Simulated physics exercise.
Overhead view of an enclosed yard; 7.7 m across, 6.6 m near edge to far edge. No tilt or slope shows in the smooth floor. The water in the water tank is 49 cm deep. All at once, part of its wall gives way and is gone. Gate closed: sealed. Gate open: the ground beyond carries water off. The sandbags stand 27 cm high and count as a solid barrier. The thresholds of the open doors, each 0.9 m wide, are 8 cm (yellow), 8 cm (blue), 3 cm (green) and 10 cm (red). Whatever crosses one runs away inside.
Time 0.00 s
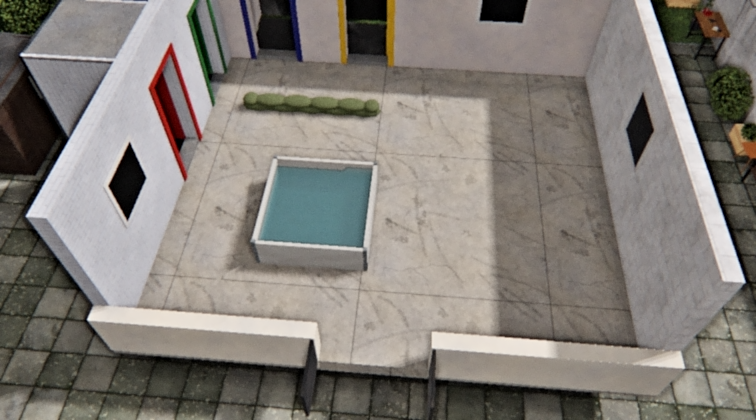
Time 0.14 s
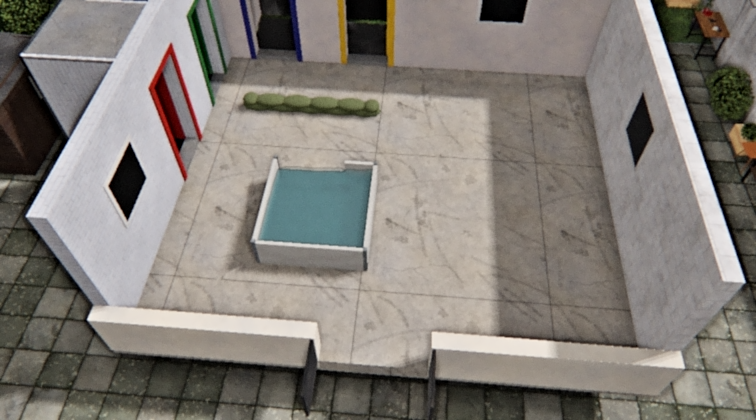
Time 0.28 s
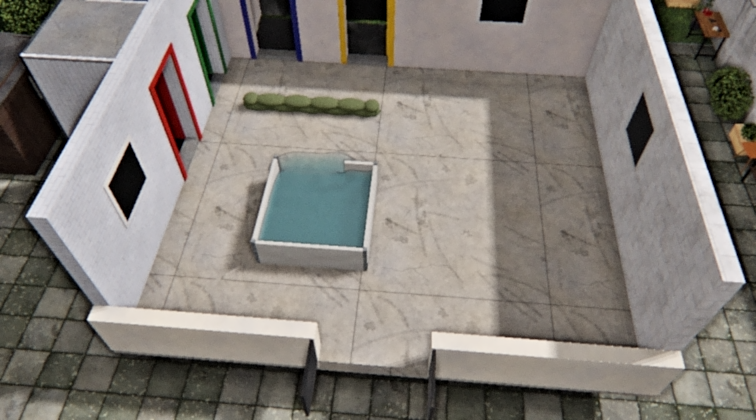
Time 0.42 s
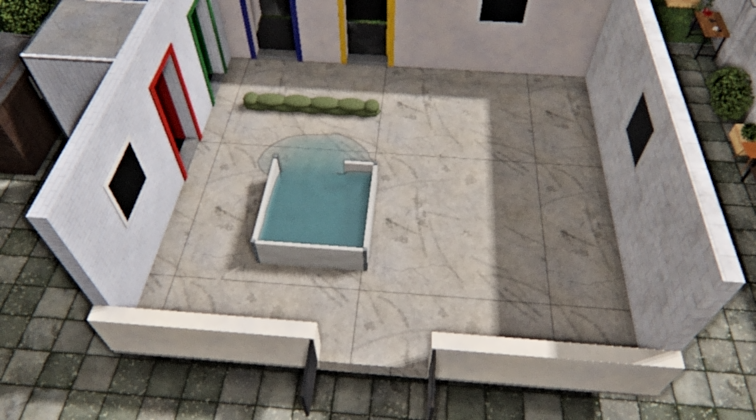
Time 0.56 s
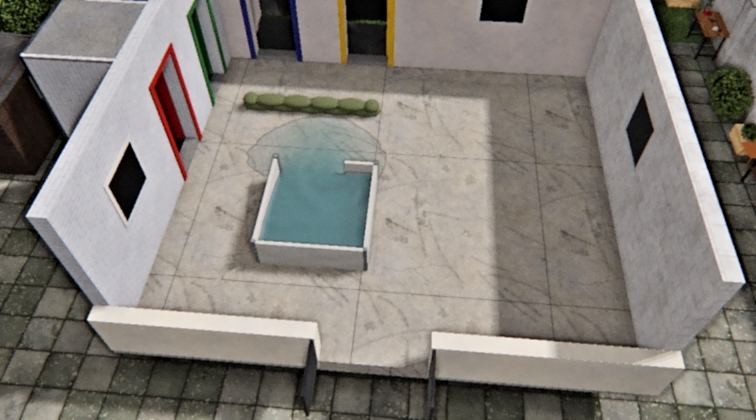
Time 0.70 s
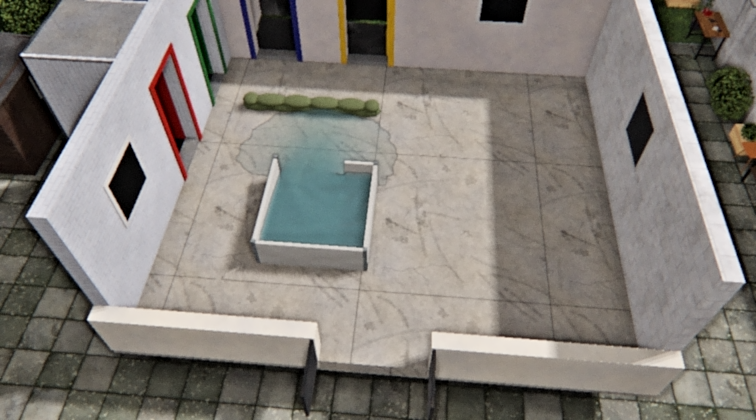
In a walled yard with a smooth stone floor, a square tank of still blue-green water stands near a low row of green sandbags. Most of the tank's far wall vanishes, and water pours out through the gap, fanning across the floor and spreading back to the sandbags.
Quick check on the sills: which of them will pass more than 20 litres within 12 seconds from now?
My prediction: The yellow door remains shy of the limit; the blue door remains shy of the limit; the green door overtops the limit; the red door remains shy of the limit.
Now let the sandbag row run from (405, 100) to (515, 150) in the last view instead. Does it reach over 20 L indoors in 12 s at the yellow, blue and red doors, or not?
Then the yellow door is over the mark, the blue door over the mark, the red door short of it.
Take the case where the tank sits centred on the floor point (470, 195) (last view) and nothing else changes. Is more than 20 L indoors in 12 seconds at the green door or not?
Then the green door exceeds it.
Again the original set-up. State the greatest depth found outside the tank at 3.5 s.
18 cm or so.
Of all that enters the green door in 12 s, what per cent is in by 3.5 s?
About 45 per cent.
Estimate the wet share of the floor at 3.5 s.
About 45 per cent.
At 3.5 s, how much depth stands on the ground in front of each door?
Depths in centimetres - yellow: 0, blue: 6, green: 7, red: 12.
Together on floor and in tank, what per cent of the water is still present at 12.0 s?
That would be close to 96 per cent.
After 1.4 s water covers 10 % of the floor and is deepest (32 cm) near (318, 117); yellow door not reached, blue door not reached, green door not reached, red door not reached.
After 2.2 s water covers 20 % of the floor and is deepest (28 cm) near (308, 123); yellow door not reached, blue door not reached, green door 8 cm at the sill, 3 L in, red door 6 cm at the sill, 0 L in.
After 3.5 s water covers 45 % of the floor and is deepest (18 cm) near (207, 123); yellow door not reached, blue door 6 cm at the sill, 0 L in, green door 7 cm at the sill, 19 L in, red door 12 cm at the sill, 2 L in.
After 7.0 s water covers 70 % of the floor and is deepest (8 cm) near (205, 129); yellow door 2 cm at the sill, 0 L in, blue door 5 cm at the sill, 0 L in, green door 4 cm at the sill, 39 L in, red door 6 cm at the sill, 6 L in.
After 12.0 s water covers 90 % of the floor and is deepest (4 cm) near (463, 357); yellow door 2 cm at the sill, 0 L in, blue door 3 cm at the sill, 0 L in, green door 3 cm at the sill, 44 L in, red door 3 cm at the sill, 6 L in.
